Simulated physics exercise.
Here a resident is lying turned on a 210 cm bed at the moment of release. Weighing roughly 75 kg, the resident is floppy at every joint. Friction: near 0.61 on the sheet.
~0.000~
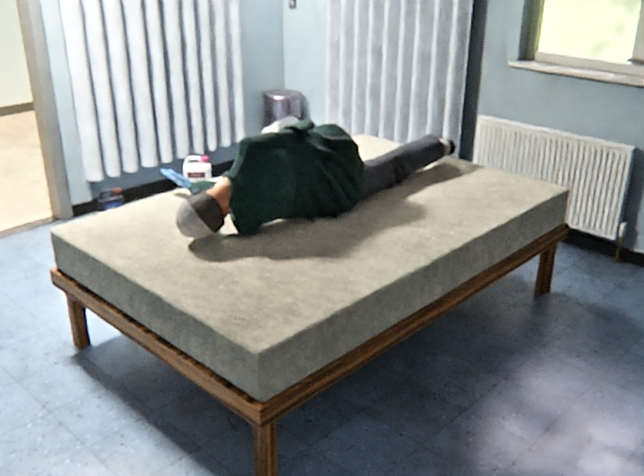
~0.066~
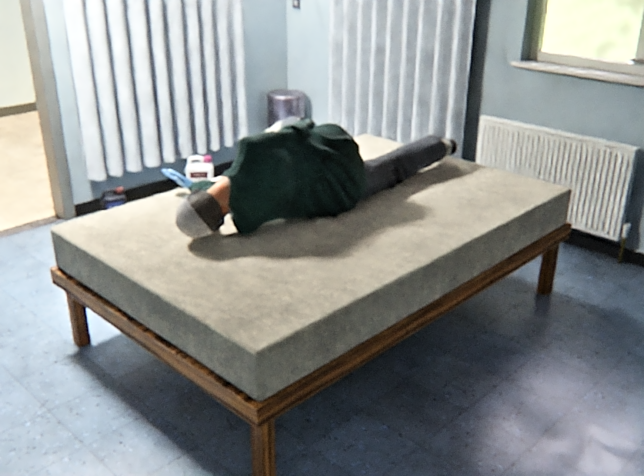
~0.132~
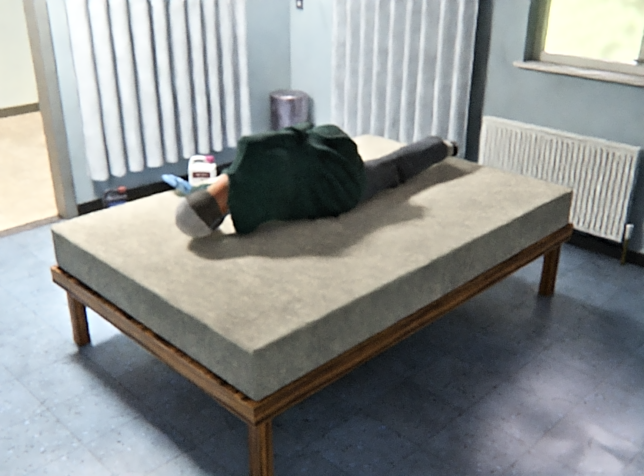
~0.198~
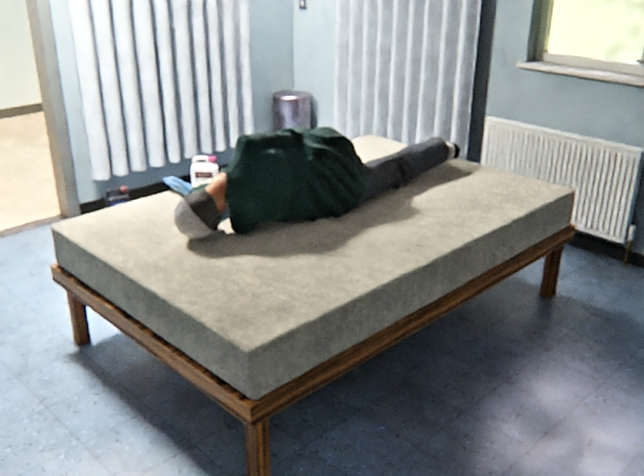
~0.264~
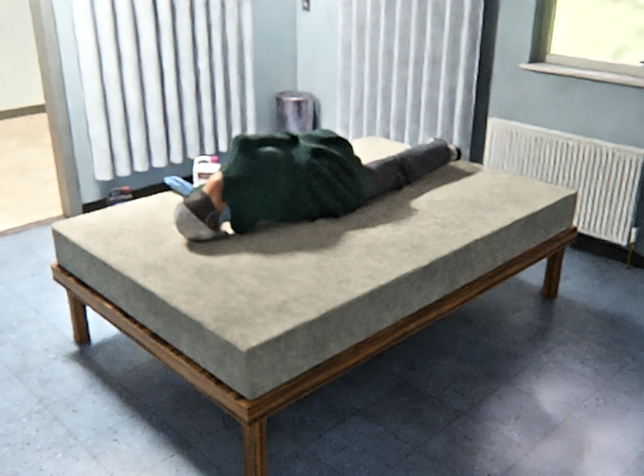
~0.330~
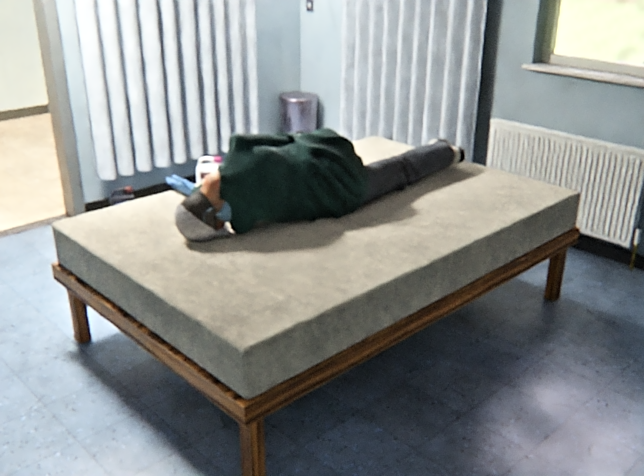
Person in a dark green top and grey cap lying on their side on a bare mattress, upper body turning very slightly.
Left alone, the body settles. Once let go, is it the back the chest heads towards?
No.
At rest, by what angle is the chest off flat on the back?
The chest finishes turned some 160° from lying flat on its back.
After 0.54 s the chest is turned 120° from lying flat on the back, near (245, 185) in the last picture's view.
After 0.94 s the chest is turned 150° from lying flat on the back, near (240, 186) in the last picture's view.
After 1.54 s the chest is turned 155° from lying flat on the back, near (241, 186) in the last picture's view.
When all is still (3.9 s), chest rolls forwards.
